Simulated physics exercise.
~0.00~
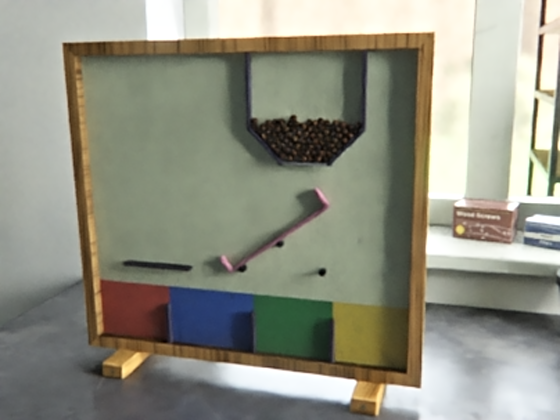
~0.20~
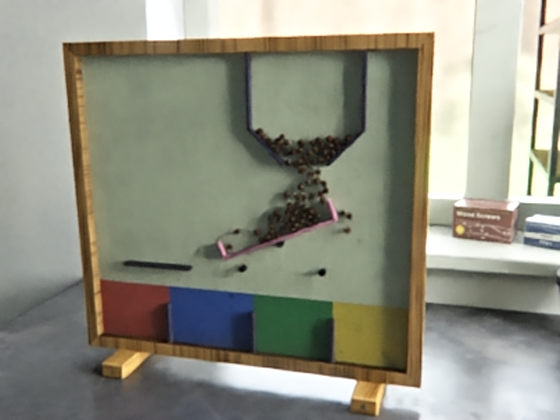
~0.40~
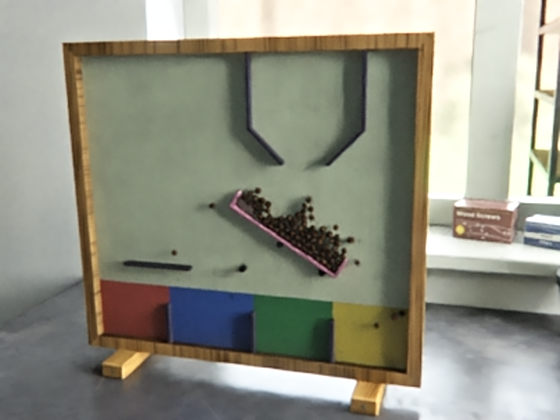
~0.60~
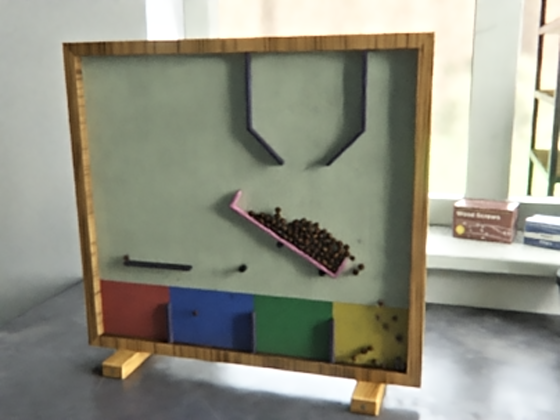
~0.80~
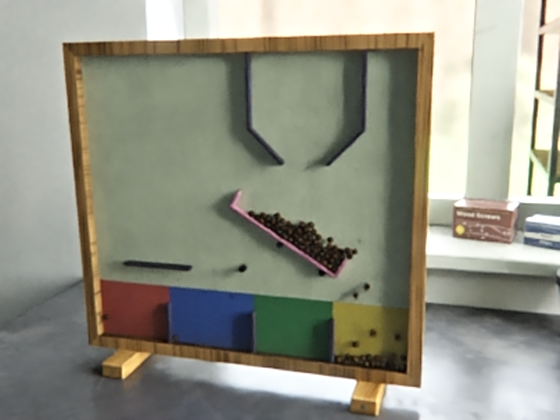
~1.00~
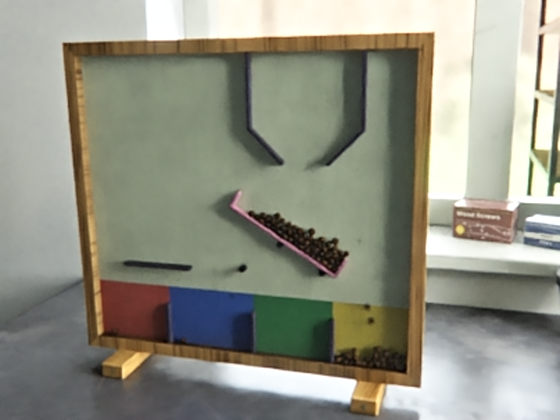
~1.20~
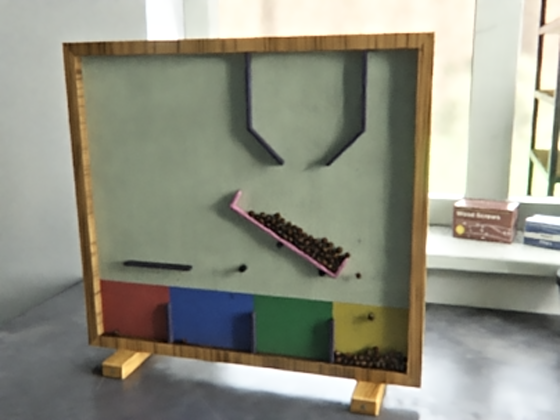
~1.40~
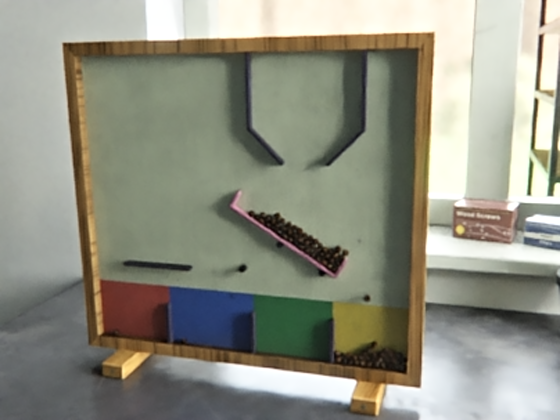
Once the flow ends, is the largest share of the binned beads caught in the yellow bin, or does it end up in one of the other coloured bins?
The largest share of the binned beads is caught in the yellow bin, where they lie in a pile at the bottom.
The clip shows dark beads pouring from a hopper onto a pink rocker in an upright case, which tips down to the right and spills some into the yellow bin, ending with many beads still resting on the tilted rocker and a pile in yellow.
